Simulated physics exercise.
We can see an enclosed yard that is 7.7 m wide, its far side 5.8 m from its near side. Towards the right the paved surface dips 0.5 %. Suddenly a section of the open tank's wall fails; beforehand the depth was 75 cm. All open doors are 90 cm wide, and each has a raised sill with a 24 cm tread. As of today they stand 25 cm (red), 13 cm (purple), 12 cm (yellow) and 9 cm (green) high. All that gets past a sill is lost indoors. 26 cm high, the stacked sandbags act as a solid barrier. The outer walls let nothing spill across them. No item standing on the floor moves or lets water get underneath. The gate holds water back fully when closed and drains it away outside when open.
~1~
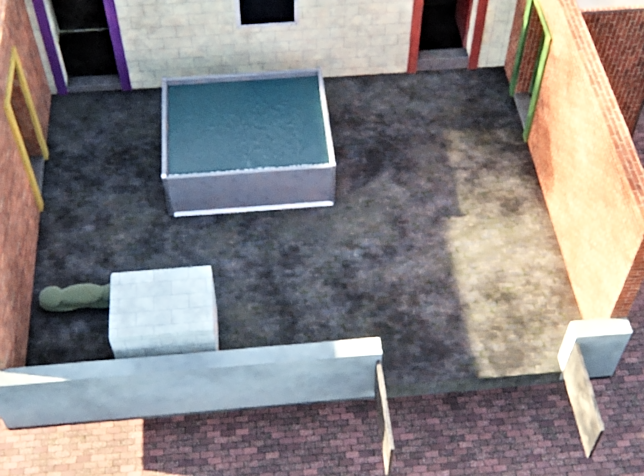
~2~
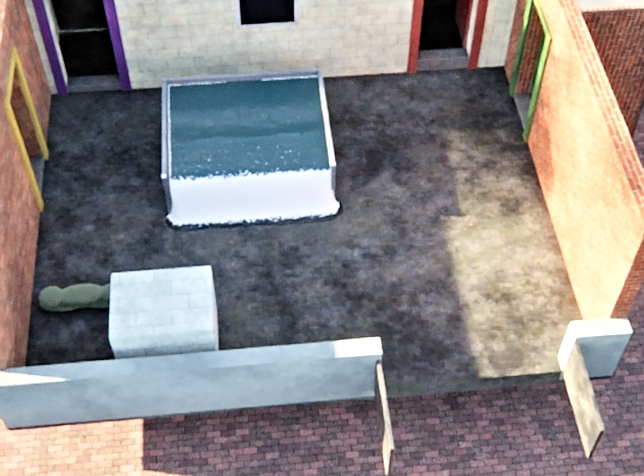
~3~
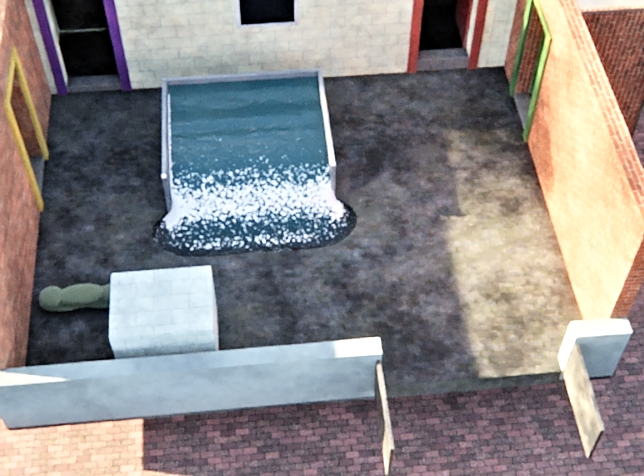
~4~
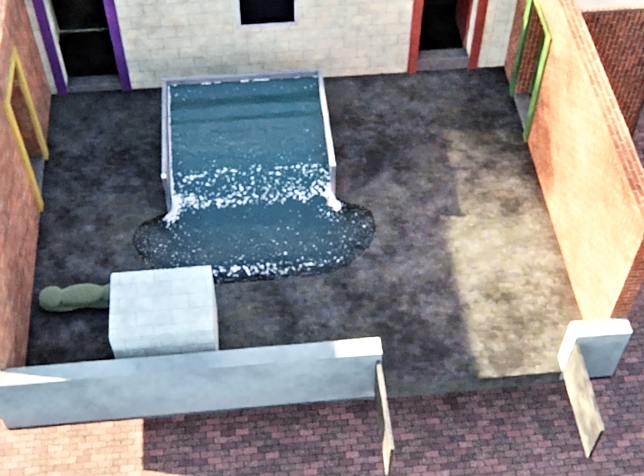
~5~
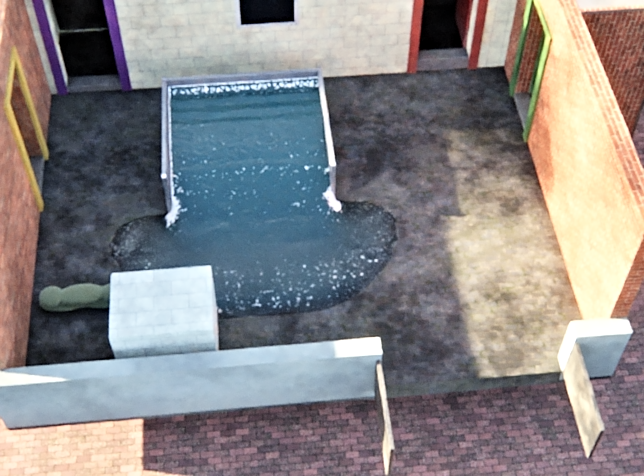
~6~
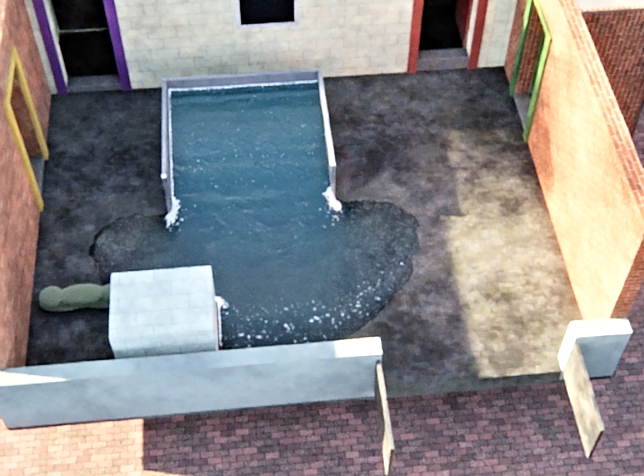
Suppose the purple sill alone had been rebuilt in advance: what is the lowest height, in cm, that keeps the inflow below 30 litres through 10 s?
About 7.5 cm.
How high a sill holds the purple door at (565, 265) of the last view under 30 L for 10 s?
Minimum: About 13.5 cm.
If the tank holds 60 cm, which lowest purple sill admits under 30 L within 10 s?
Something near 5.0 cm should do.
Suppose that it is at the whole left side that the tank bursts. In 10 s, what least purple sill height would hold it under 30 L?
Then it needs around 29 cm.
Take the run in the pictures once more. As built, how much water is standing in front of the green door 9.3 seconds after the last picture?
About 8.0 cm.
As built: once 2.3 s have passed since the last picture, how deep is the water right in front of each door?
Depths in cm - red: 0, purple: 0, yellow: 4, green: 0.
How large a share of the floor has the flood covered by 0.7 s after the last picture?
About 35 per cent.
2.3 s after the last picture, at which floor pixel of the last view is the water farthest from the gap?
The tip of the flood lies near (585, 353).
Then, 0.7 s after the last picture water covers 35 % of the floor, deepest (50 cm) near (268, 368); it has not reached the purple door.
Then, 2.3 s after the last picture water covers 50 % of the floor, deepest (32 cm) near (585, 353); it has not reached the purple door.
Then, 9.3 s after the last picture water covers 95 % of the floor, deepest (15 cm) near (291, 102); 8 cm at the purple door, 0 litres in over its 13 cm sill.
At the purple door as built, the water peaked near 13 cm, 6.9 s after the last picture.
With a sill of 6.5 cm, 50 litres would have come in within the 10 s; with 9 cm, 12 litres. So under 30 litres takes about 7.5 cm.
